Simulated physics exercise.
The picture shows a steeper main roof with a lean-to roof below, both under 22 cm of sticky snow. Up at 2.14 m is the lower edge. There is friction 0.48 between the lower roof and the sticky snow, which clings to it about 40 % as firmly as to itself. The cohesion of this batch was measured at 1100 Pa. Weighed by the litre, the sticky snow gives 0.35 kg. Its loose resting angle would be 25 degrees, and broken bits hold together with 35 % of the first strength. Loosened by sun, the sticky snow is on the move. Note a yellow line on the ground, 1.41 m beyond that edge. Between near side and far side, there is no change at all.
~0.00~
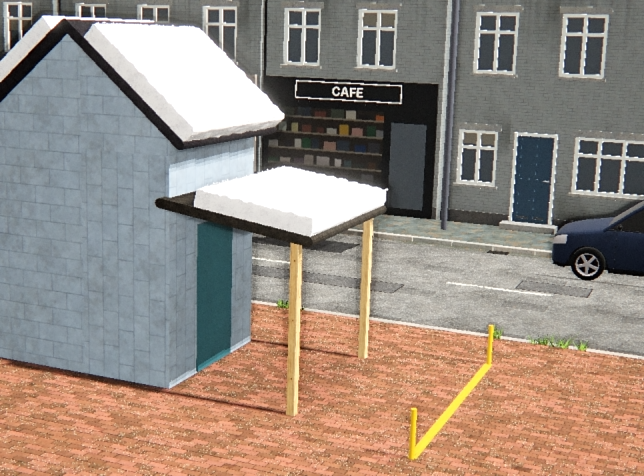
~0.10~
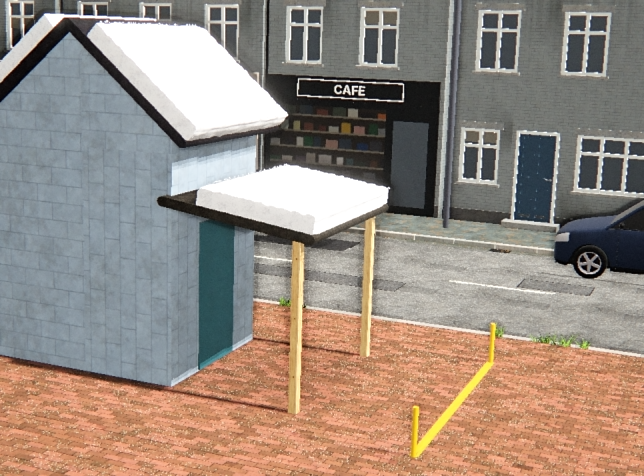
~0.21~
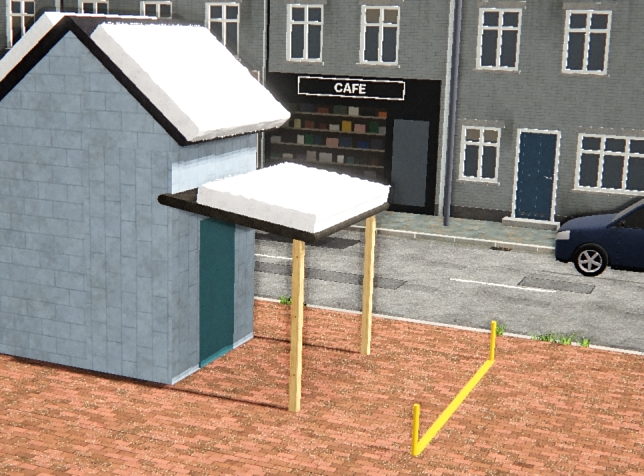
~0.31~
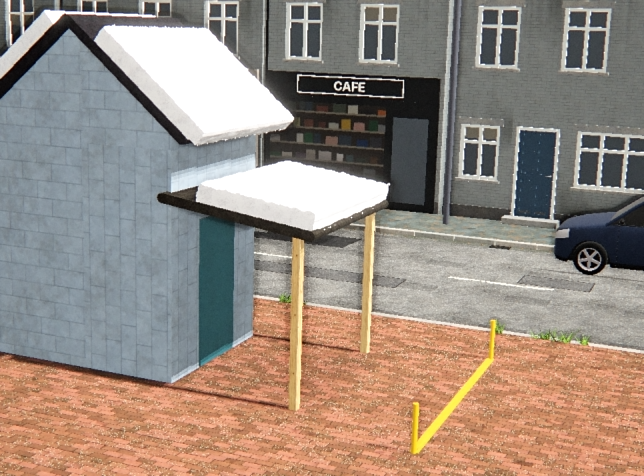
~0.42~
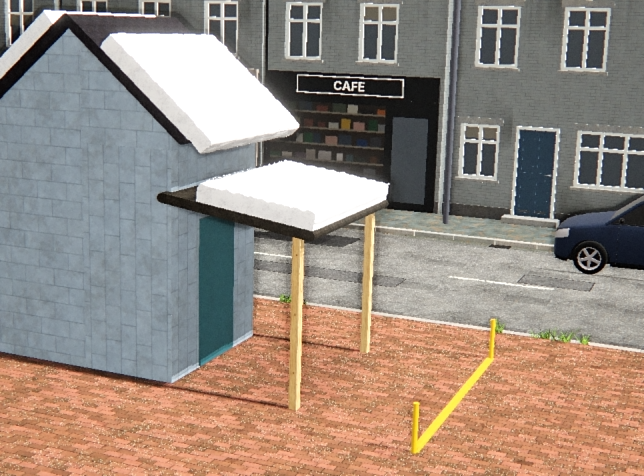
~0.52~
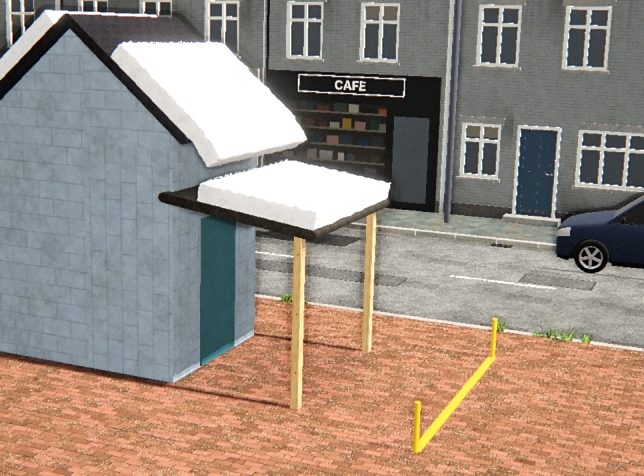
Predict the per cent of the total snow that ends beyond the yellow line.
0 per cent.
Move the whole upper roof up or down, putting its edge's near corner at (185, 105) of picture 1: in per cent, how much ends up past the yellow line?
0 %.
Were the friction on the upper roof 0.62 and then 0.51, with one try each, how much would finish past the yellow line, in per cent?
I'd say 0 %, followed by 0 %.
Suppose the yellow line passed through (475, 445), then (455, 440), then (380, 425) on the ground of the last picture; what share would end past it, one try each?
One by one: 0 in a hundred, 0 in a hundred, 0 in a hundred.
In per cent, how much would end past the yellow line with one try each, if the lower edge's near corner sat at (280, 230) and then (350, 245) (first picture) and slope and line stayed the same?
First about 0 per cent, second about 0 per cent.
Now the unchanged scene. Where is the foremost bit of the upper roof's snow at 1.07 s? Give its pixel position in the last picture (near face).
It shows up near (285, 195) in the last picture.
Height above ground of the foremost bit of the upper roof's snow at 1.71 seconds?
About 2.4 m.
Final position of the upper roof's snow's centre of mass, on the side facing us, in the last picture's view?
Somewhere about (234, 181), I'd say.
After 1.07 s, none is below the lower edge and 0 % is past the line.
After 1.71 s, none is below the lower edge and 0 % is past the line.
After 2.36 s, none is below the lower edge and 0 % is past the line.
After 3.00 s, none is below the lower edge and 0 % is past the line.
After 3.10 s, none is below the lower edge and 0 % is past the line.
